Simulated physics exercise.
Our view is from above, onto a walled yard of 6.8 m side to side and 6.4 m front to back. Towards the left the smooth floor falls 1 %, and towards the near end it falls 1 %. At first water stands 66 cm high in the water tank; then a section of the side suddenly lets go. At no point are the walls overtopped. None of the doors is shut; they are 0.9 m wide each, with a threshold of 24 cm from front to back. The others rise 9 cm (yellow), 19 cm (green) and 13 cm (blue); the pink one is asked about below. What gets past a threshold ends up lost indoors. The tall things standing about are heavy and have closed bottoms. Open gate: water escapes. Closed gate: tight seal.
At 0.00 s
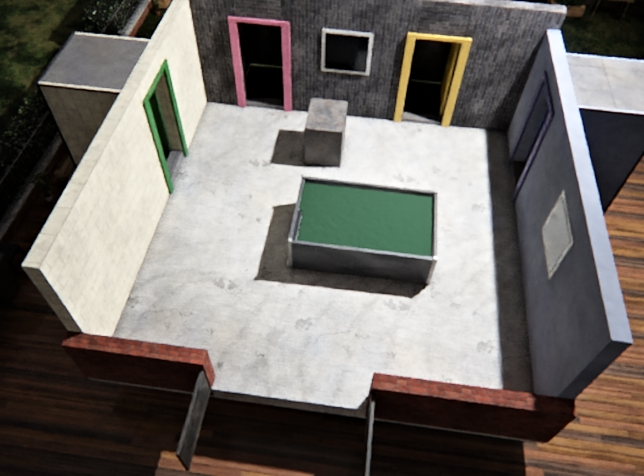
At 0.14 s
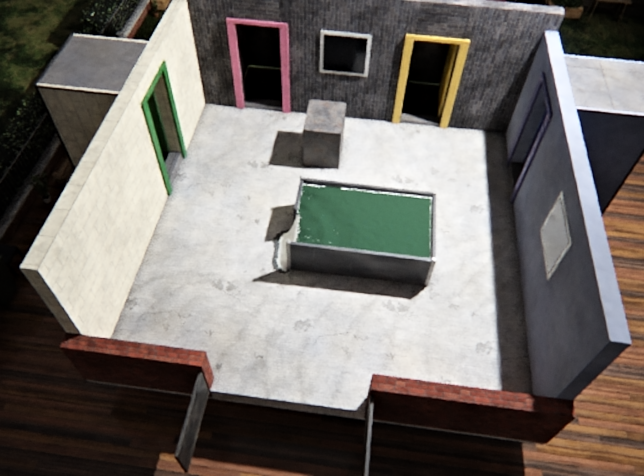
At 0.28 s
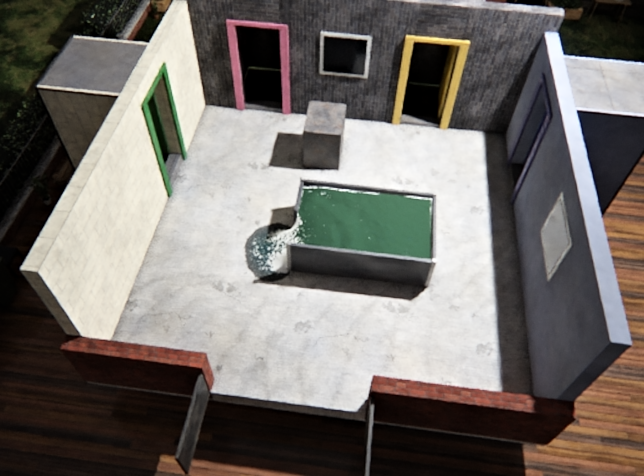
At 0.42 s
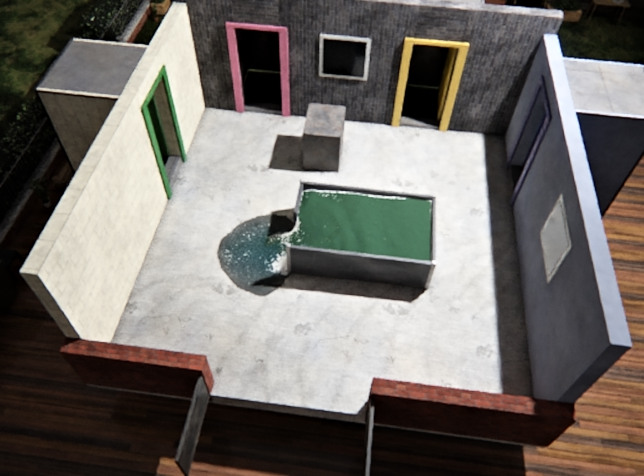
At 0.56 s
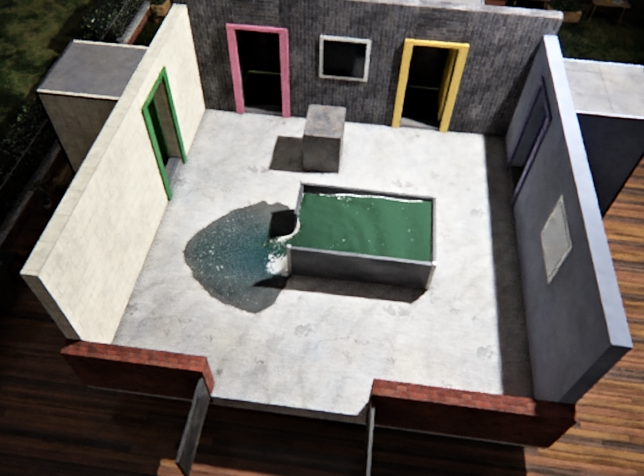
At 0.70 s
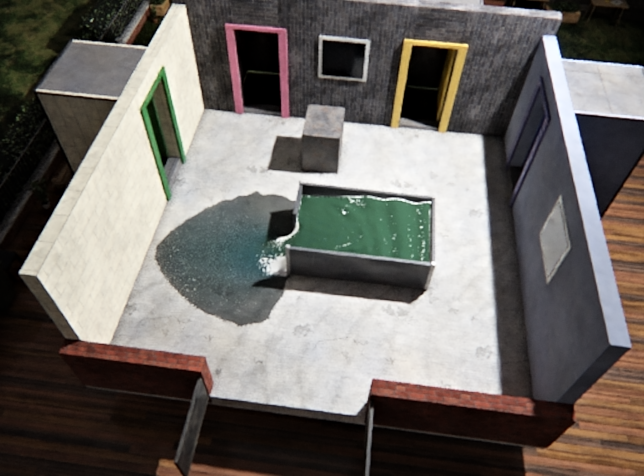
Walled yard with coloured doorways, a tank of green water breaking open at its left end and water spreading across the pale floor.
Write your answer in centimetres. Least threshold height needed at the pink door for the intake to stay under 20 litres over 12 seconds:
6 cm or so.
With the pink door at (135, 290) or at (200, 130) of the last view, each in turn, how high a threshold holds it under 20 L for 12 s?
Around 19 and 8.5 cm respectively.
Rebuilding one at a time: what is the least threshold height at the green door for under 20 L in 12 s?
For green: Close to 10.0 cm.
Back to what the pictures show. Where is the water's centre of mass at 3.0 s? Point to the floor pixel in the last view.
Look at about (275, 251) in the last view.
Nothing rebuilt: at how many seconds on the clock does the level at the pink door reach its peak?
The depth peaks at about 4.0 seconds.
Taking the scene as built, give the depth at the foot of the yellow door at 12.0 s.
Some 1.5 cm.
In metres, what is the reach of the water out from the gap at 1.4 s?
Near 3.4 metres, give or take.
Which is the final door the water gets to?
Door: Blue.
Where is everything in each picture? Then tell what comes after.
The first frame shows the water tank at (365, 218) is whole and still, 66 cm deep; the pink door at (262, 71) is dry.
In the second frame, water pours out at (294, 241) and has run 0.3 m, to (276, 262); about 9 cm deep outside, 66 cm at the back.
In the third frame, the front is at (250, 249), 0.8 m from the gap at (294, 244); 0.7 m2 of floor is wet, 66 cm left at the back.
In the fourth frame, water pours out at (294, 247) and has run 1.3 m, to (222, 256); about 6 cm deep outside, 66 cm at the back.
In the fifth frame, the front is at (190, 257), 1.9 m from the gap at (295, 248); 3.0 m2 of floor is wet, 66 cm left at the back.
In the sixth frame, the front is at (162, 248), 2.4 m from the gap at (293, 248); 4.3 m2 of floor is wet, 61 cm left at the back; the pink door at (260, 77), 4.0 m from the gap, is still 2.6 m from the nearest water.
After 1.4 s water covers 20 % of the floor, deepest (36 cm) near (284, 257); it has not reached the pink door.
After 3.0 s water covers 30 % of the floor, deepest (30 cm) near (101, 367); it has not reached the pink door.
After 12.0 s water covers 95 % of the floor, deepest (12 cm) near (101, 367); 5 cm at the pink door, 0 litres in over its 11 cm threshold.
At the pink door as built, the water arrived by 3.2 s and peaked near 11 cm at 4.2 s.
Run again over the same 12 s with other heights there, 31 litres in over 5 cm, 13 litres over 6.5 cm. The limit of 20 litres is kept from about 6 cm up.
